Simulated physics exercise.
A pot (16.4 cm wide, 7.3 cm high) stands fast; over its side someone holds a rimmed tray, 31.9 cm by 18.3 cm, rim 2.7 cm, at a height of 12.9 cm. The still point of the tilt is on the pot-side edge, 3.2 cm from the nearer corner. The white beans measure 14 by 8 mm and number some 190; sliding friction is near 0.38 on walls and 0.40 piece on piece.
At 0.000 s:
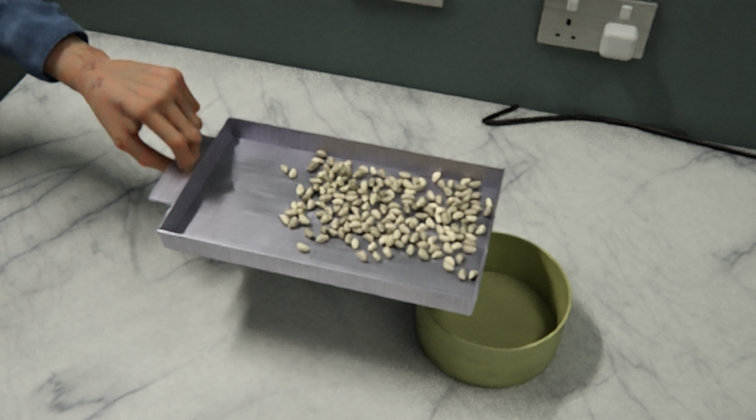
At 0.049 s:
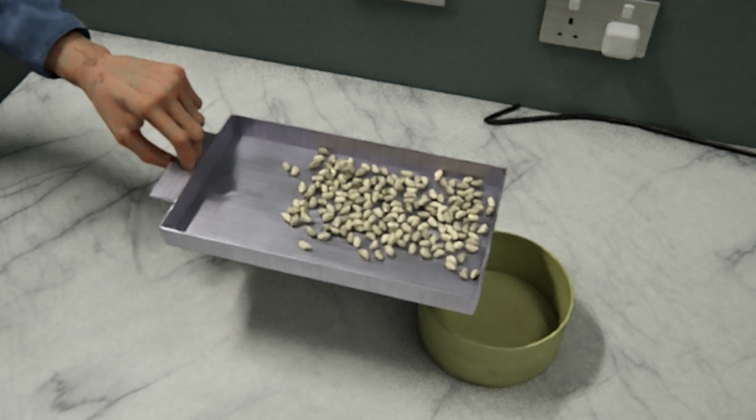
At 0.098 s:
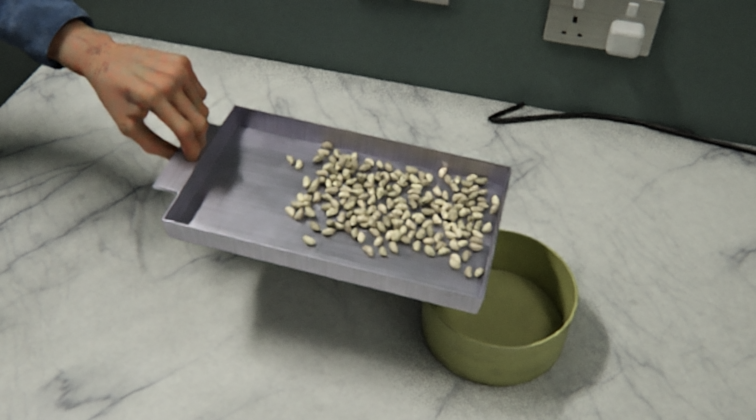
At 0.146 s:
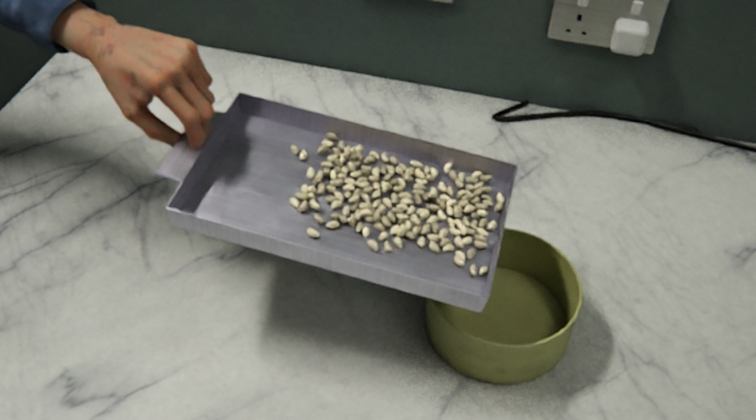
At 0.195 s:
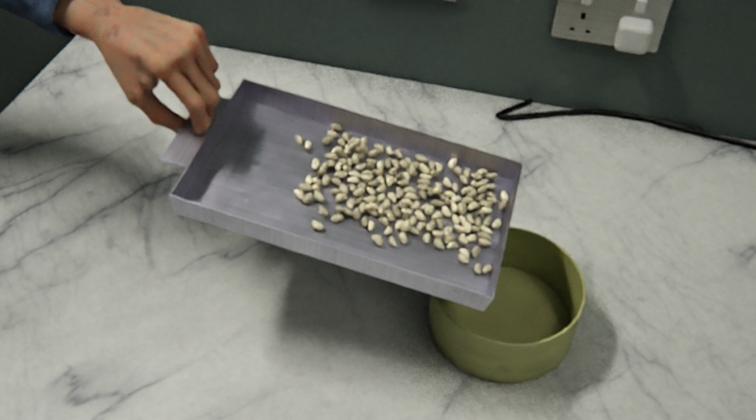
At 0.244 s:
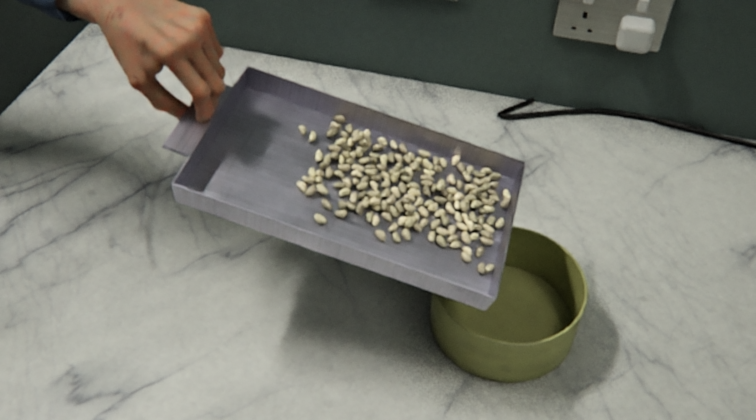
To begin with, a hand at the left holds a grey rimmed tray of pale beans almost level above a green pot on a marble counter. The hand then raises the left end gradually, tilting the tray down toward the right, while the beans stay bunched in place on its surface.
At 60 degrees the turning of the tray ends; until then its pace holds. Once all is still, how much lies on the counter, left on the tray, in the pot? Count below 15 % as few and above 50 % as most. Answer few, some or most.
Counter few, tray most, pot few.
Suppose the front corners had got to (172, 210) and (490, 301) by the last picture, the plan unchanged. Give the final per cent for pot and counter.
Pot 0, counter 5.
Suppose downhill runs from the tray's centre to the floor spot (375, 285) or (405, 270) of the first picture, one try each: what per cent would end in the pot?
Some 0 and 0 per cent.
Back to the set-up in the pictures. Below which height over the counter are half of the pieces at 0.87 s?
About 18 cm.
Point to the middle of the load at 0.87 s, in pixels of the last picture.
Near (480, 205).
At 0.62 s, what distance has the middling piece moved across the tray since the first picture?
Some 4 cm.
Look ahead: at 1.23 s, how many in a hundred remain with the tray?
Some 100 per cent of the load.
After 0.62 s, tilt 35 degrees; the tray holds 100 %, the pot 0 %.
Then, at 0.87 s, tilt 51 degrees; the tray holds 100 %, the pot 0 %.
After 1.23 s, tilt 60 degrees; the tray holds 100 %, the pot 0 %.
By 2.4 s all is still; counter 0 %, tray 95 %, pot 0 %.
